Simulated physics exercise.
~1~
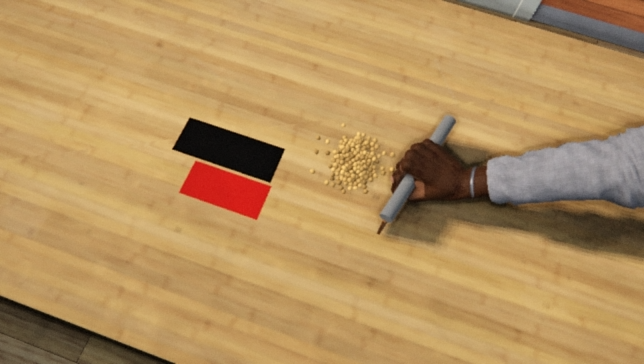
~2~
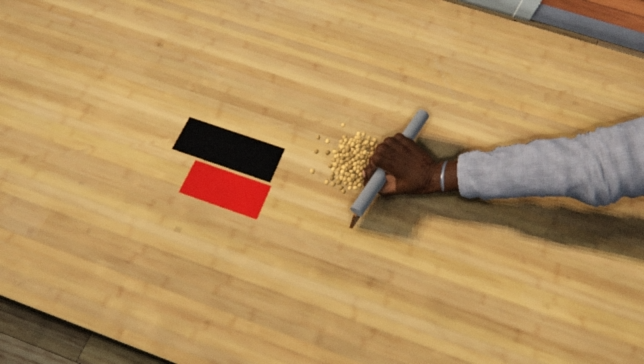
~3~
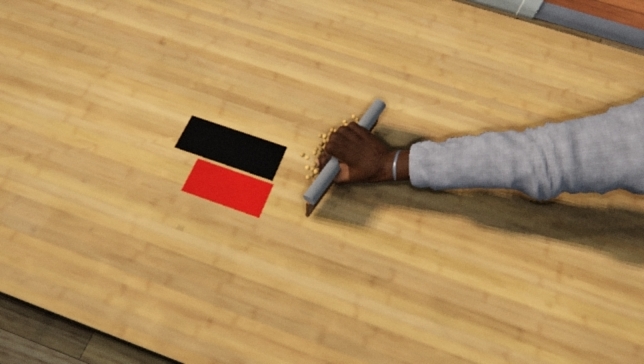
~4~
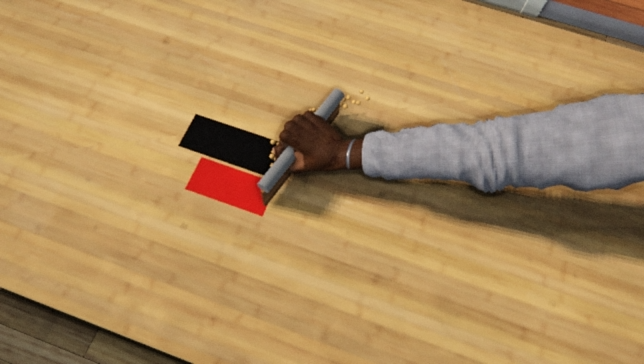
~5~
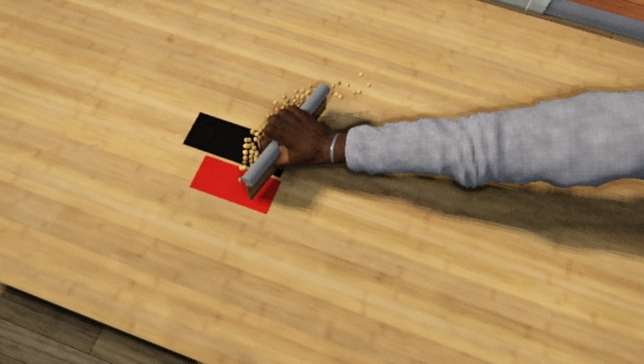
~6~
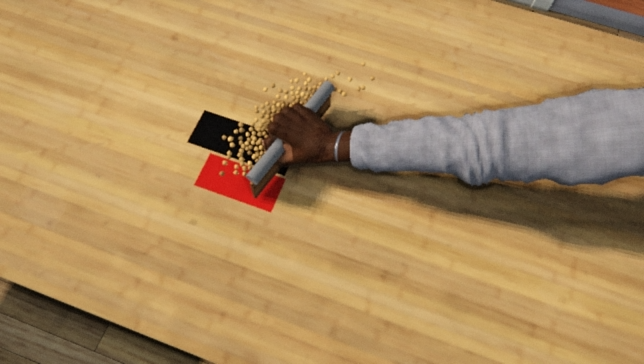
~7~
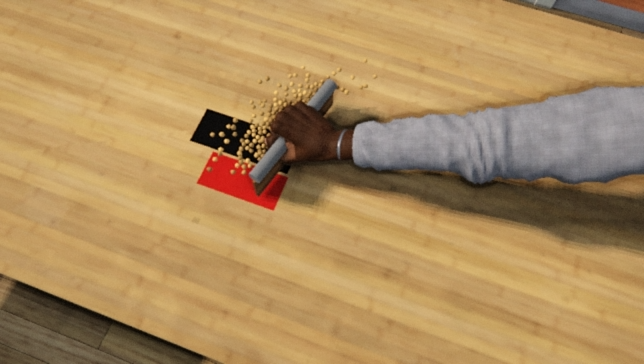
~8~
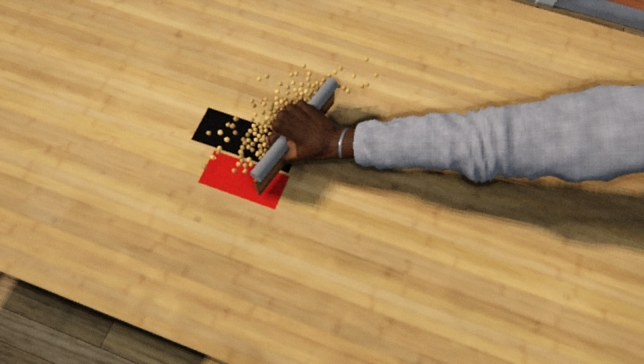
On a light wooden tabletop, a black mat and a red mat lie to the left of a loose pile of small, round, tan pieces. A hand in a grey sleeve grips a grey bar-shaped scraper and slides it left into the pile. The pieces bunch up ahead of the blade and travel toward the mats, some slipping around its upper end. The scraper reaches the mats and stops, while the pieces roll on a little and spread. They settle with many on the black mat, a few on the red, and most on bare wood.
